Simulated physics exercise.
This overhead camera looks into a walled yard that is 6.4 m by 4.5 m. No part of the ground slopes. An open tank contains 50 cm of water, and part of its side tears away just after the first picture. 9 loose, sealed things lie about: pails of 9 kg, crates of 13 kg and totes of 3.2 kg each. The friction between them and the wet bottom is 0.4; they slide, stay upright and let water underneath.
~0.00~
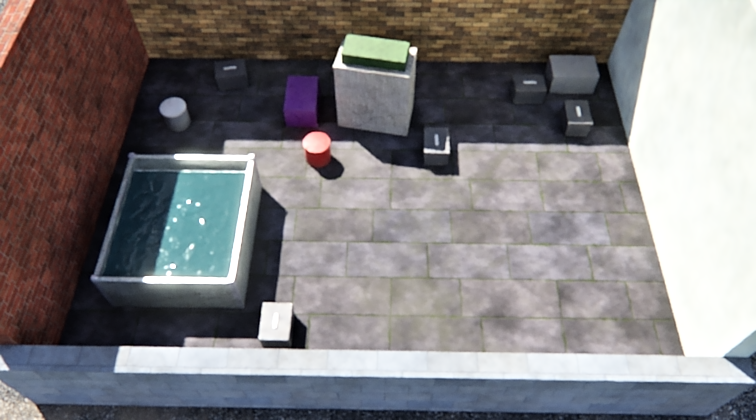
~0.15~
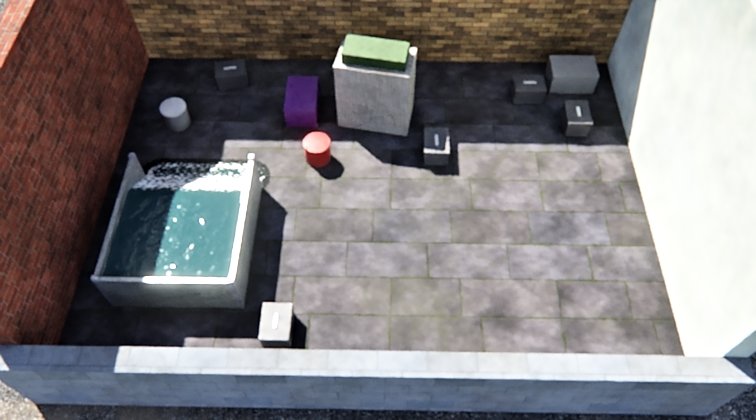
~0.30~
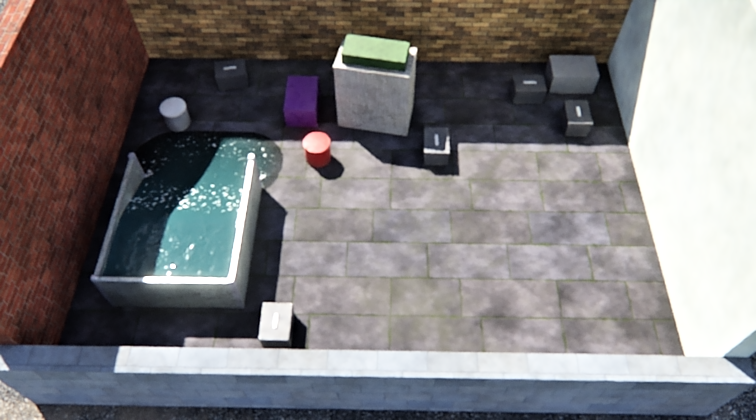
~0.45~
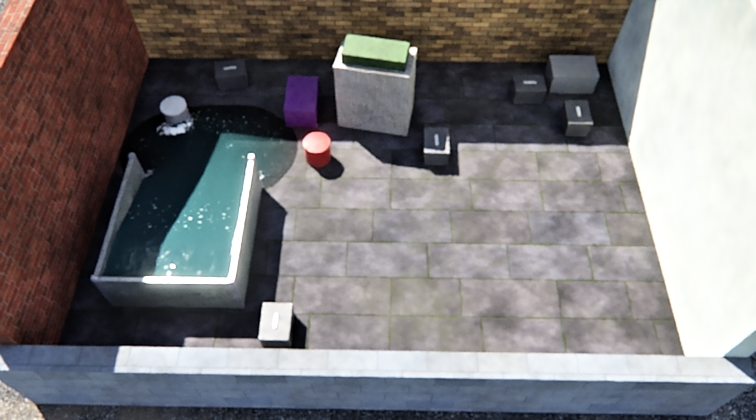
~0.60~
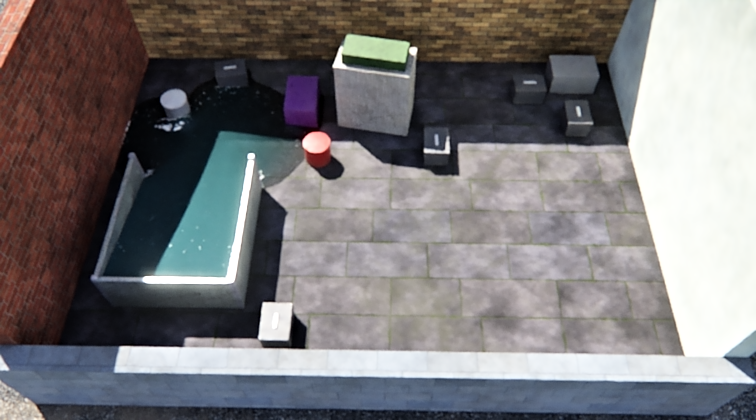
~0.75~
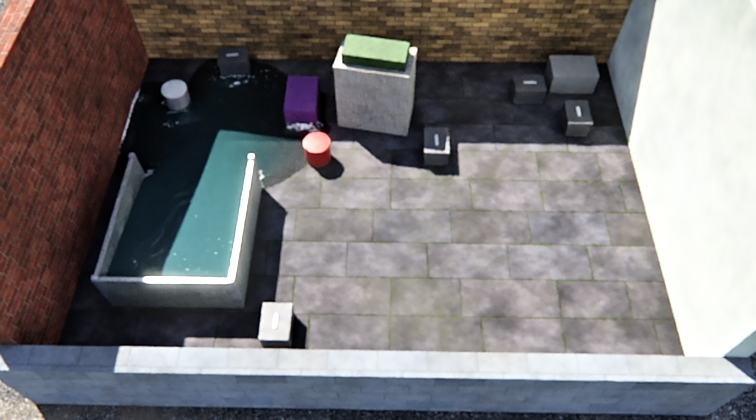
Water pouring from the broken far side of an open tank, spreading across a walled yard around a pale drum and purple crate.
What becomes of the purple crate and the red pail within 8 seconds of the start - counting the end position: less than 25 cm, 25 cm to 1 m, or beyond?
By the end, the purple crate is taken a long way and the red pail edges a short distance.
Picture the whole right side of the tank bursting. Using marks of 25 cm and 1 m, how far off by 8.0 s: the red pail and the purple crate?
First the red pail: It holds steady; as for the purple crate, it holds steady.
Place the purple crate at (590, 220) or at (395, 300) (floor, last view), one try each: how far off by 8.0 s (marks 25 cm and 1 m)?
Respectively: It edges along somewhat; it rests almost unmoved.
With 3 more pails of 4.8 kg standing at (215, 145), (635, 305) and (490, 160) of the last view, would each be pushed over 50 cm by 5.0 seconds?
Lab note - in order: Above threshold / below threshold / below threshold.
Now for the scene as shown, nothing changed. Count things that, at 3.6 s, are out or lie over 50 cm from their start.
My count gives 3.
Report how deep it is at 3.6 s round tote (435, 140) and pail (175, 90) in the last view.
About 1 and 11 cm.
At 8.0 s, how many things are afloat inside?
At that time, 5.
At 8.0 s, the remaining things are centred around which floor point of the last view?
Mean position approx. (480, 198).
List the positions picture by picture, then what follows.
The first picture shows the purple crate at (301, 93) rests on the ground; the red pail at (317, 142) rests on the ground; 1.9 m2 under water; 0 of 9 have shifted.
The second picture shows the purple crate at (301, 93) rests on the ground; the red pail at (317, 142) rests on the ground; 2.6 m2 under water; 0 of 9 have shifted.
The third picture shows the purple crate at (301, 93) rests on the ground; the red pail at (317, 142) rests on the ground; 3.4 m2 under water; 0 of 9 have shifted.
The fourth picture shows the purple crate at (301, 93), on the bottom; the red pail at (317, 142), on the bottom; water covers 4.3 m2; 0 of 9 have shifted.
The fifth picture shows the purple crate at (301, 93), on the bottom; the red pail at (317, 142) rests on the ground; water covers 5.2 m2; 1 of 9 have shifted.
The sixth picture shows the purple crate at (301, 93), on the bottom; the red pail at (317, 142) rests on the ground; water covers 6.0 m2; 2 of 9 have shifted.
After 1.6 s the purple crate is near (330, 72), 0.5 m from its start, aground; the red pail is near (317, 142), 0.0 m from its start, aground; 2 afloat.
After 3.6 s the purple crate is near (512, 101), 2.7 m from its start, aground; the red pail is near (315, 156), 0.2 m from its start, aground; 3 afloat.
After 5.6 s the purple crate is near (542, 114), 3.0 m from its start, aground; the red pail is near (317, 174), 0.5 m from its start, aground; 4 afloat.
After 8.0 s the purple crate is near (542, 114), 3.0 m from its start, aground; the red pail is near (317, 174), 0.5 m from its start, aground; 5 afloat.
